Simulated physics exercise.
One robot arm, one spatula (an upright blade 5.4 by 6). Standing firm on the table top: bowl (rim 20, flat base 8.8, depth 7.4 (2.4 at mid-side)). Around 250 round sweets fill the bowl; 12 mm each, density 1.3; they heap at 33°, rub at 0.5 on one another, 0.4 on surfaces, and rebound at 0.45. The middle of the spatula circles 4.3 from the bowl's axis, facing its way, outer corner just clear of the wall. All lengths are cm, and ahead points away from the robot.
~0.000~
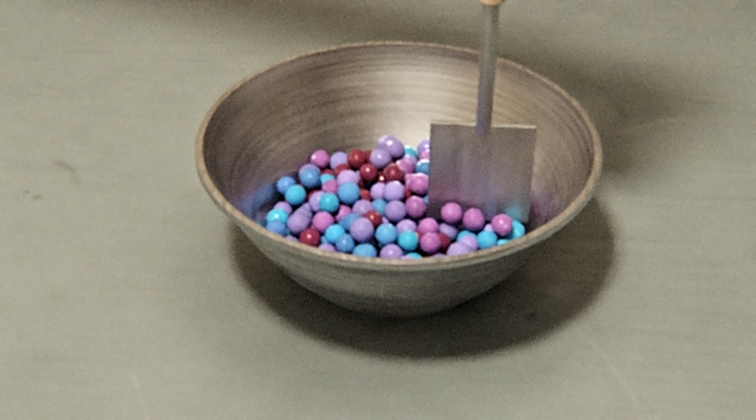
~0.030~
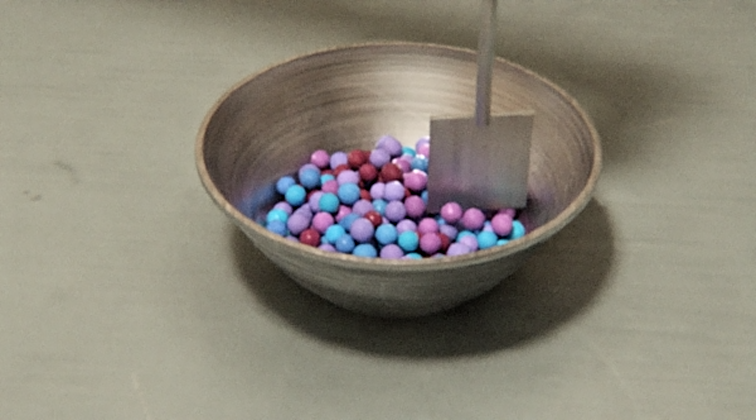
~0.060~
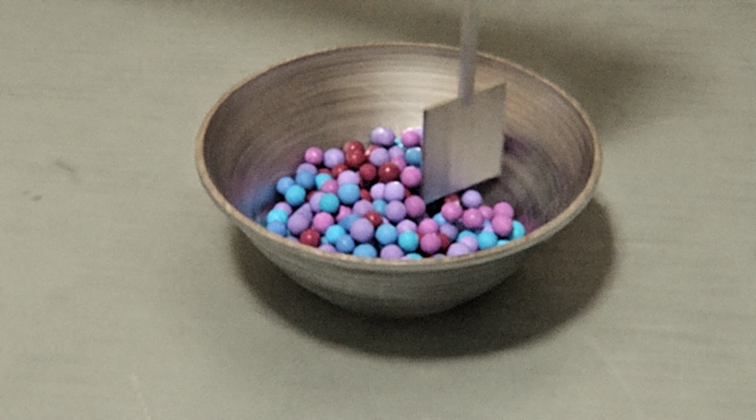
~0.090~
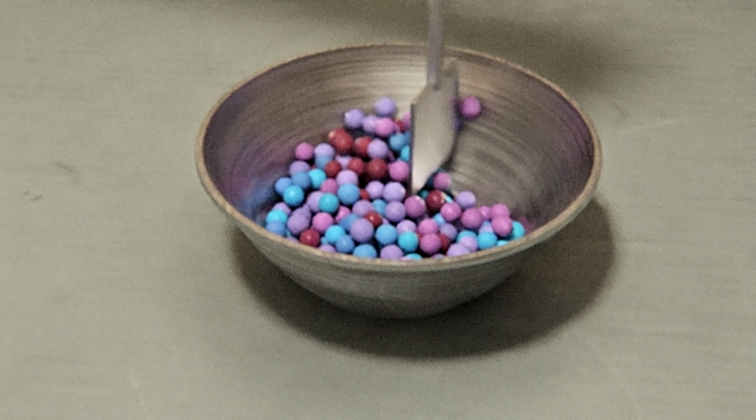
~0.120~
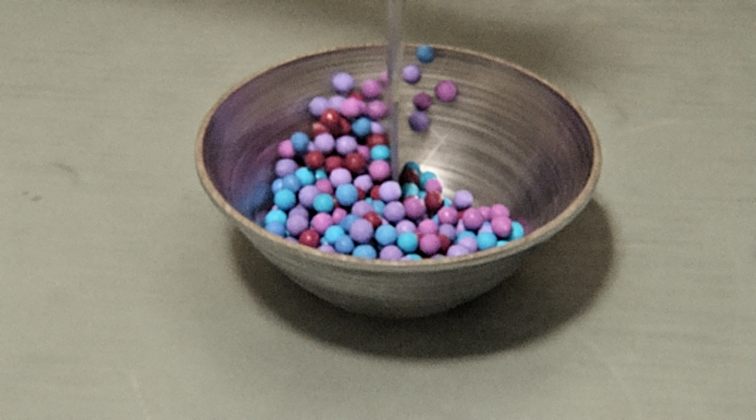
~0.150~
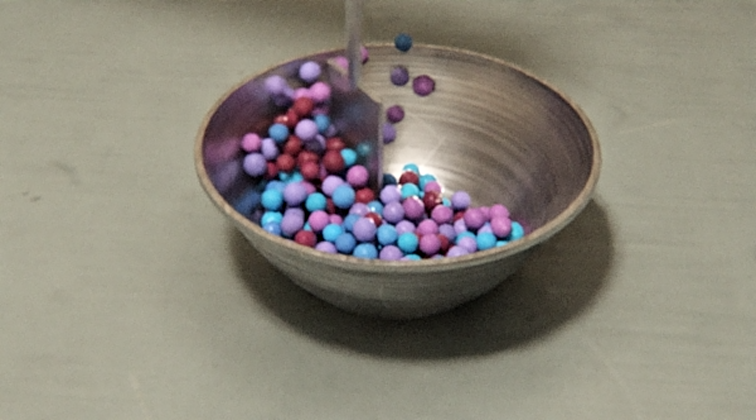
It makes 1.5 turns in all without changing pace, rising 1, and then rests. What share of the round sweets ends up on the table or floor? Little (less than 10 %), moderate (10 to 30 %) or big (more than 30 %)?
A moderate share, 10 to 30 %, ends on the table or floor.
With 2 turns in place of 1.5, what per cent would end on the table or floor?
It would be near 20 per cent.
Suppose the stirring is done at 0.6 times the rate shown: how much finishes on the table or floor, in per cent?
About 0 per cent.
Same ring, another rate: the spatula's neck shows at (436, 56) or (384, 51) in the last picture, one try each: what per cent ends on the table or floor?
Some 0 and 10 per cent.
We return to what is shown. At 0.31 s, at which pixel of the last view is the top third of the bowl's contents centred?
Near (436, 241).
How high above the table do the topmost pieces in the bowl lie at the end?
Roughly 5.5 cm.
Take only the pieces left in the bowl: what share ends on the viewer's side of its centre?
Roughly 45 per cent.
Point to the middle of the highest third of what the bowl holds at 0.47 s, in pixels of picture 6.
At about (451, 142).
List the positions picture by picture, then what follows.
In the first picture, spatula neck at (485, 98), 0° round; upper third of the load around (387, 208), from x 275 to 515, top at y 145; 250 in the bowl.
In the second picture, spatula neck at (484, 89), 11° round; upper third of the load around (387, 204), from x 275 to 515, top at y 145.
In the third picture, spatula neck at (468, 69), 39° round; upper third of the load around (387, 196), from x 275 to 515, top at y 125.
In the fourth picture, spatula neck at (435, 55), 68° round; upper third of the load around (377, 180), from x 275 to 515, top at y 85.
In the fifth picture, spatula neck at (394, 50), 97° round; upper third of the load around (356, 179), from x 275 to 510, top at y 55.
In the sixth picture, spatula neck at (355, 55), 126° round; upper third of the load around (320, 172), from x 250 to 510, top at y 40; 250 in the bowl.
By 0.31 s, 284° round, highest piece 11 above the table; 231 in the bowl, 1 on the table or floor, 18 in flight or on the tool.
By 0.47 s, 82° round, highest piece 10 above the table; 207 in the bowl, 31 on the table or floor, 12 in flight or on the tool.
By 0.76 s, 180° round, highest piece 8 above the table; 200 in the bowl, 50 on the table or floor.
By 1.46 s, 180° round, highest piece 5 above the table; 200 in the bowl, 50 on the table or floor.
Final count, 200 in the bowl, 50 on the table or floor. That is 20 % on the table or floor.
